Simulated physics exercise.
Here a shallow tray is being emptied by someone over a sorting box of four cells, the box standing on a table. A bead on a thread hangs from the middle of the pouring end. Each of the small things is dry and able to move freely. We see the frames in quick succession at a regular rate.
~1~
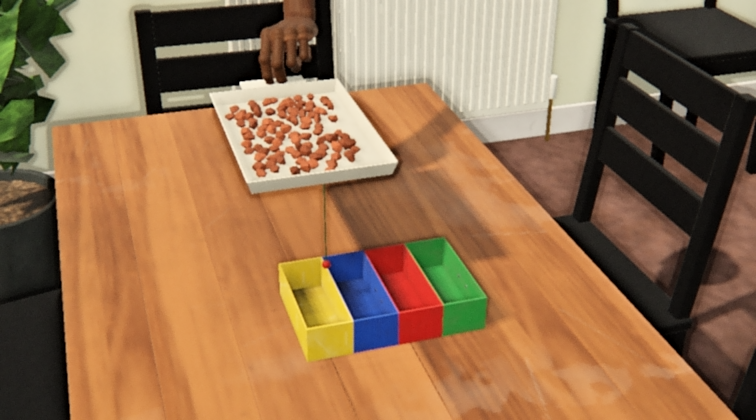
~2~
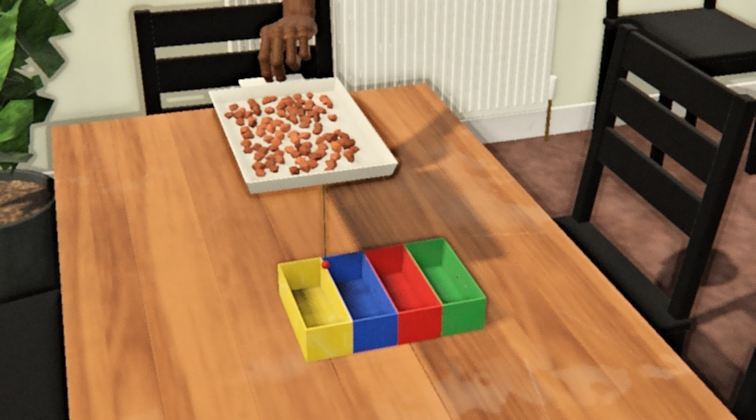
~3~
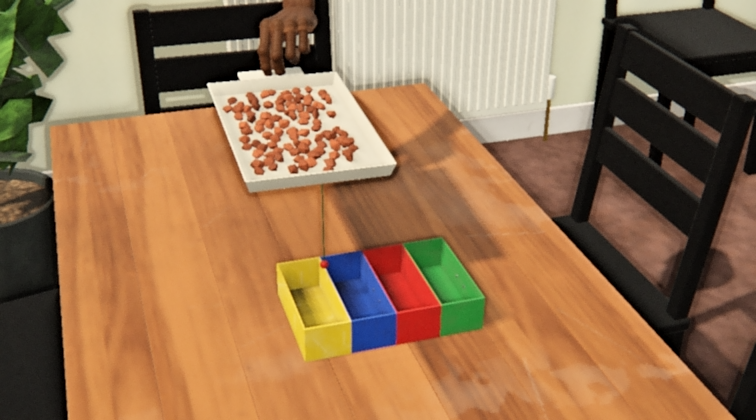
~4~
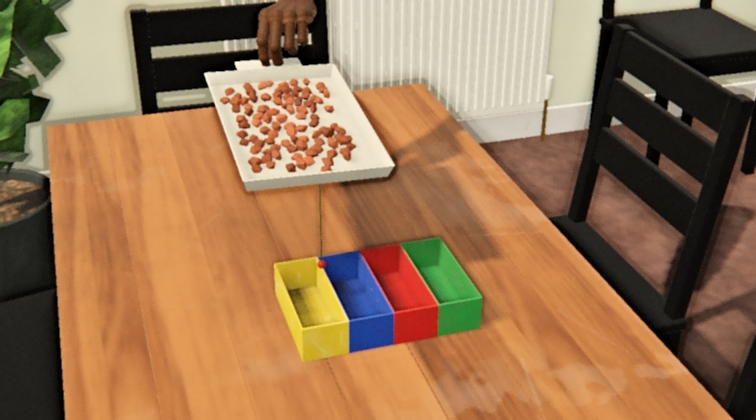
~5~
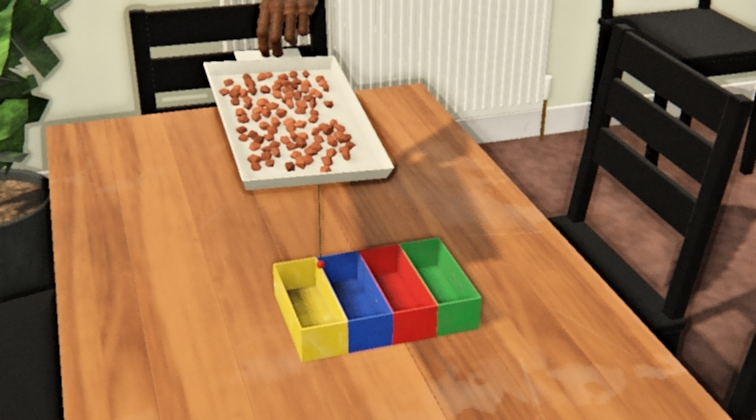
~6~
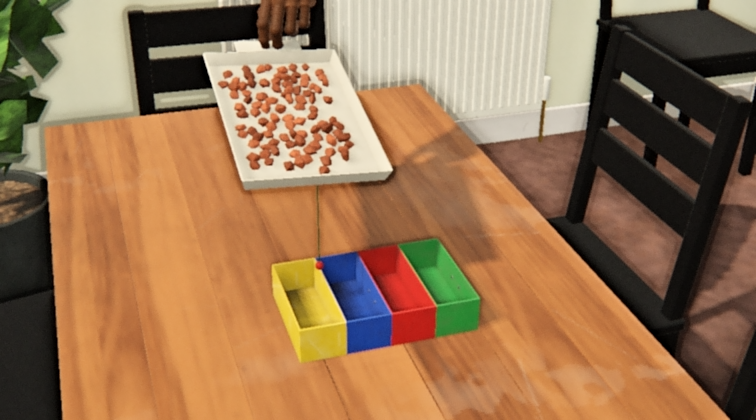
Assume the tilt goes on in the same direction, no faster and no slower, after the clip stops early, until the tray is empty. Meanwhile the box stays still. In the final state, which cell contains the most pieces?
The red one contains the most.
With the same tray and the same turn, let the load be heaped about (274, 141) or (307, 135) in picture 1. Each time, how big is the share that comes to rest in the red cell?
Near 50 % and 50 %.
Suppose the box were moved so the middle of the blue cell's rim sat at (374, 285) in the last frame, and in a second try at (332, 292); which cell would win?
First try: That blue cell. Second try: The red one.
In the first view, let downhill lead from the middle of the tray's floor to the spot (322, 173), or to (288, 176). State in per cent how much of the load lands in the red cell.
20 % and 0 %.
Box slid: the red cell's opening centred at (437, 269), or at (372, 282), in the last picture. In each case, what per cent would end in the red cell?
That makes 0 per cent, followed by 50 per cent.
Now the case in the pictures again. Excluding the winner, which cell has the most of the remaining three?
The cell in blue.
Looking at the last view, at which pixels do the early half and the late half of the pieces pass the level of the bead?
First close to (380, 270), next close to (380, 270).
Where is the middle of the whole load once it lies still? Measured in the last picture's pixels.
At about (384, 308), give or take.
Soon, tray tipped steeply; all on the tray.
A while on, tray tipped right over; about a third on the tray; about a quarter in the red cell; about a quarter in the blue cell; a stray few in the yellow cell; a stray few in the green cell; a small part falling or outside the box.
Towards the end, tray tipped past a quarter turn; about half in the red cell; about a third in the blue cell; a small part in the yellow cell; a stray few in the green cell; a stray few falling or outside the box.
Finally, tray tipped past a quarter turn; about half in the red cell; about a third in the blue cell; a small part in the yellow cell; a stray few in the green cell; a stray few outside the box.
